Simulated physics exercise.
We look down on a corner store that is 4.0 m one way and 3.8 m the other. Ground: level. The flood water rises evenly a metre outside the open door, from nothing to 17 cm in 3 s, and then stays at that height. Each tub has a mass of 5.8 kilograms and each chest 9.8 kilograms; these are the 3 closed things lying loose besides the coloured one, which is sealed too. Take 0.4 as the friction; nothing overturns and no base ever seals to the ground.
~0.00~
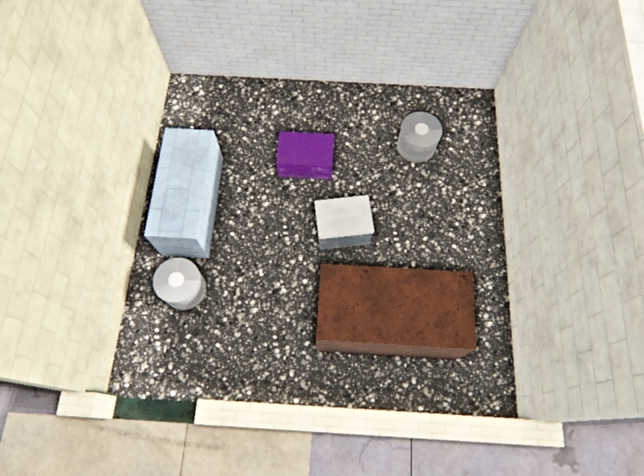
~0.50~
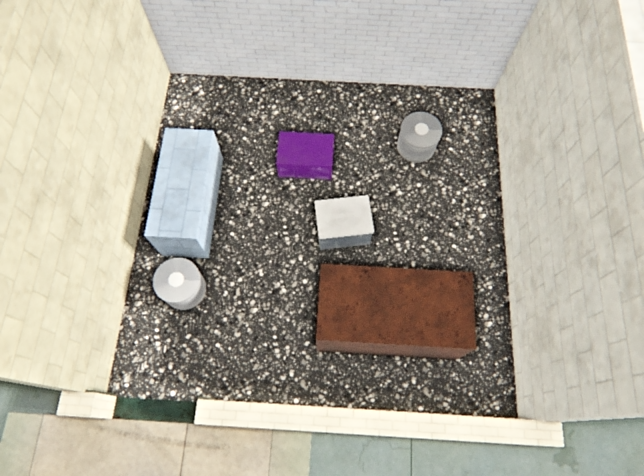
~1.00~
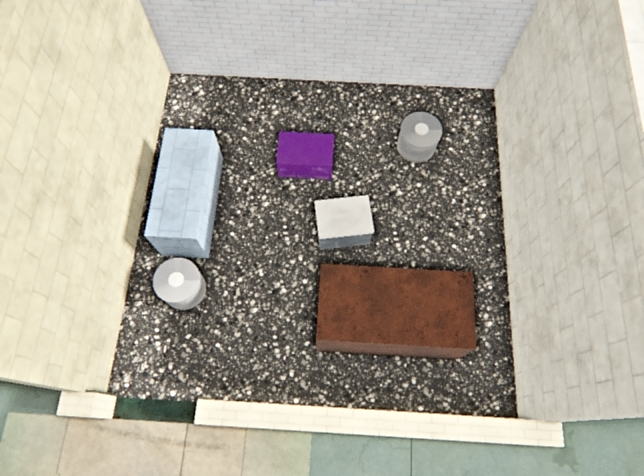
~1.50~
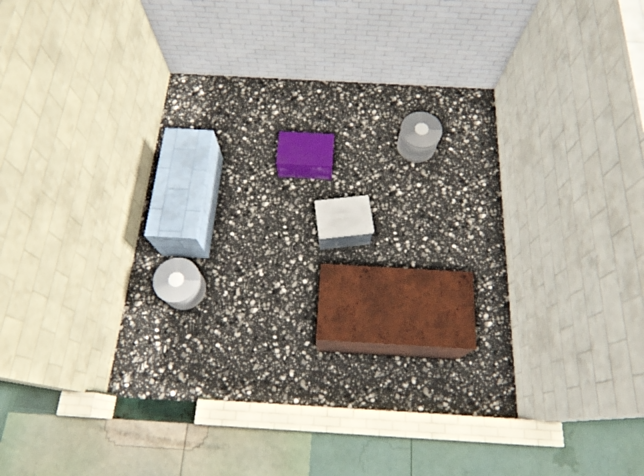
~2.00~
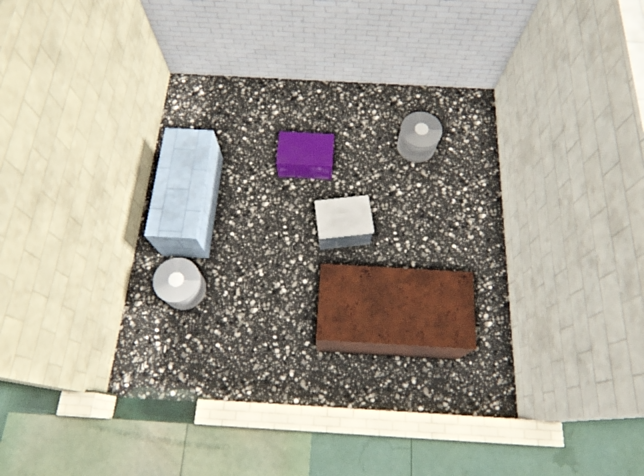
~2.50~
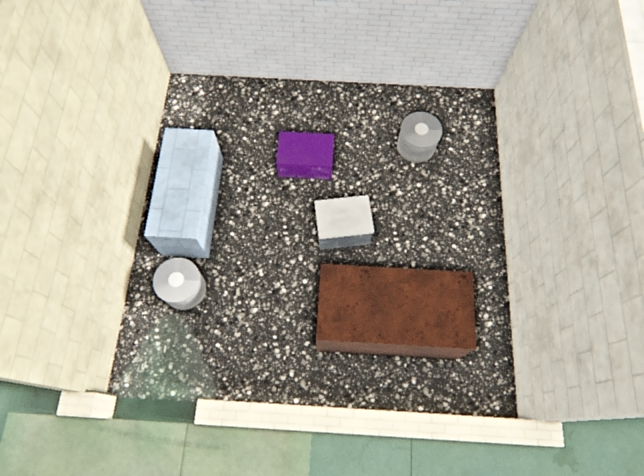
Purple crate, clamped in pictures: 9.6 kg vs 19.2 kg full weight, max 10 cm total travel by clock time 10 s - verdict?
Heavier only.
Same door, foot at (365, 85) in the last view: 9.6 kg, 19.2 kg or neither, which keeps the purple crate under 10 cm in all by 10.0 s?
There both choices fail.
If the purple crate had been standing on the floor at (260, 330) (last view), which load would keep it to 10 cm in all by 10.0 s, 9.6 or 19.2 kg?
Just the heavier works.
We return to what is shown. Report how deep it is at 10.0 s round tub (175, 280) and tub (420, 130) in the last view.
Around 9 cm and 10 cm.
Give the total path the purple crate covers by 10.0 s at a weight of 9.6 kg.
Some 200 centimetres of travel in total.
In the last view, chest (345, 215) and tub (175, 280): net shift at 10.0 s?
Shifts: 120 cm / 350 cm.
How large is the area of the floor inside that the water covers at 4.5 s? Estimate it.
My estimate is roughly 4.5 m2.
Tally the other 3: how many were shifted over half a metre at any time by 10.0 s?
That makes 3.
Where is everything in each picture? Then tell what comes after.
In the first picture, the purple crate at (305, 149), on the bottom; 0.0 m2 under water; 0 of 4 have shifted.
In the second picture, the purple crate at (305, 149) rests on the ground; 0.0 m2 under water; 0 of 4 have shifted.
In the third picture, the purple crate at (305, 149) rests on the ground; 0.0 m2 under water; 0 of 4 have shifted.
In the fourth picture, the purple crate at (305, 149) rests on the ground; 0.0 m2 under water; 0 of 4 have shifted.
In the fifth picture, the purple crate at (305, 149), on the bottom; 0.0 m2 under water; 0 of 4 have shifted.
In the sixth picture, the purple crate at (305, 149), on the bottom; 0.5 m2 under water; 0 of 4 have shifted.
After 3.5 s the purple crate would be 0 cm from its start with 9.6 kg and 0 cm from its start with 19.2 kg; 0 cm of water round it then.
After 4.5 s the purple crate would be 0 cm from its start with 9.6 kg and 0 cm from its start with 19.2 kg; 1 cm of water round it then.
After 7.0 s the purple crate would be 60 cm from its start with 9.6 kg and 0 cm from its start with 19.2 kg; 3 cm of water round it then.
After 10.0 s the purple crate would be 184 cm from its start with 9.6 kg and 0 cm from its start with 19.2 kg; 5 cm of water round it then.
